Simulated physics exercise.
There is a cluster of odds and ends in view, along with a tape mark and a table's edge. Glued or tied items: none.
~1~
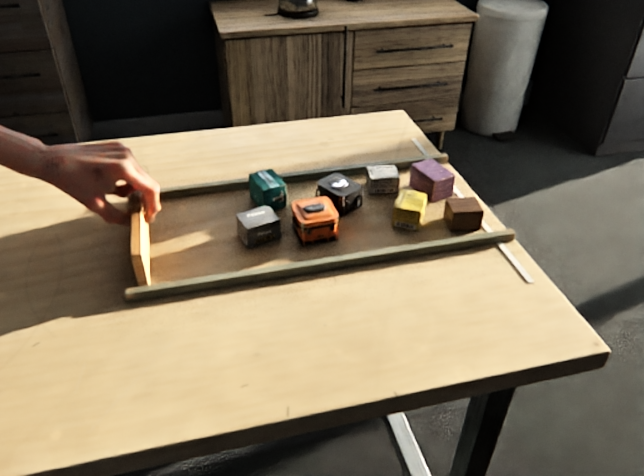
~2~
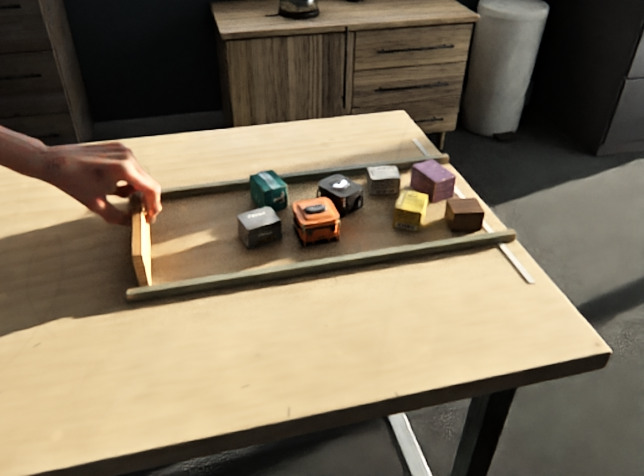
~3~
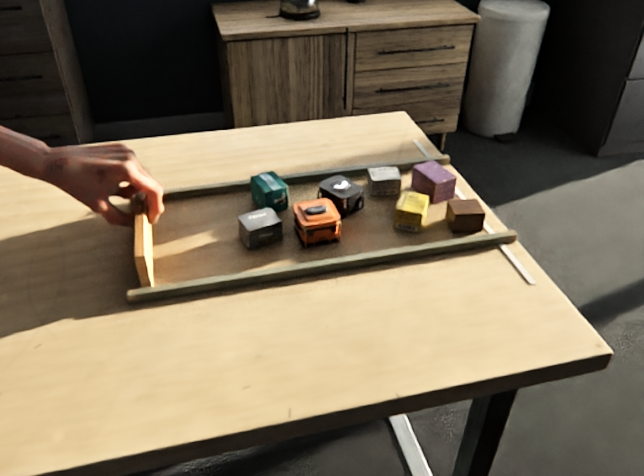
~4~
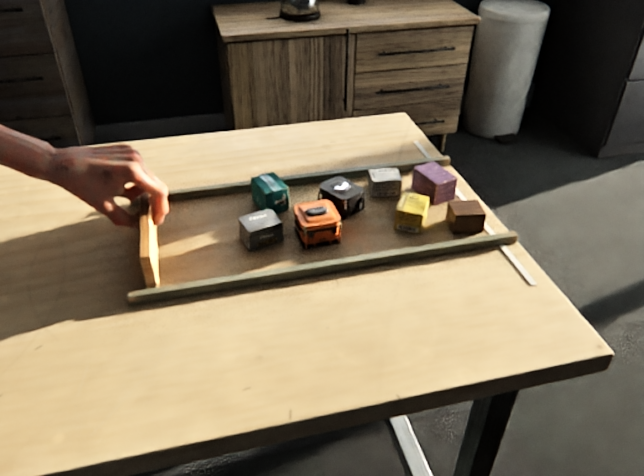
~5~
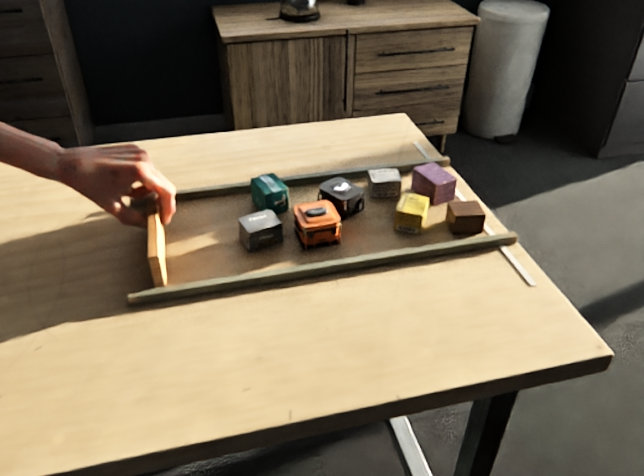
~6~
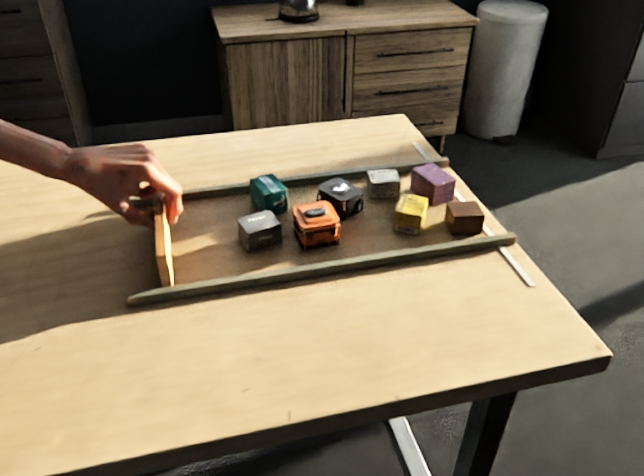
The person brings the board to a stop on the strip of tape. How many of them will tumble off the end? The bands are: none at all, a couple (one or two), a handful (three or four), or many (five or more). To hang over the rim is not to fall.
The pieces that drop number five and up.
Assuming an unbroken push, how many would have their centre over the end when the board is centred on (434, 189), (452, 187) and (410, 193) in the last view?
Respectively, 4, 6 and 2.
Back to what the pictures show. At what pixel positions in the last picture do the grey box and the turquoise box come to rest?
I'd put one at around (488, 200) and the other at around (460, 171).
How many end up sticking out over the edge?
The count is 2.
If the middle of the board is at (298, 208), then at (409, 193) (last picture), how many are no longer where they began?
So 4, and at the other place 8.
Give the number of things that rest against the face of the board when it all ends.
The number is 2.
A little later, none off yet; brown block at rest near (464, 218); purple block at rest near (432, 185); yellow box at rest near (410, 214).
Next, none off yet; brown block moving near (472, 217); purple block at rest near (434, 184); yellow box shifted about its own width near (435, 207).
Later still, two off so far; brown block fallen; purple block tilted a little near (476, 176); yellow box on its side near (504, 248).
When it is over, the number that fall off is five or more; down, orange case, black case, white box, yellow box, purple block and brown block.
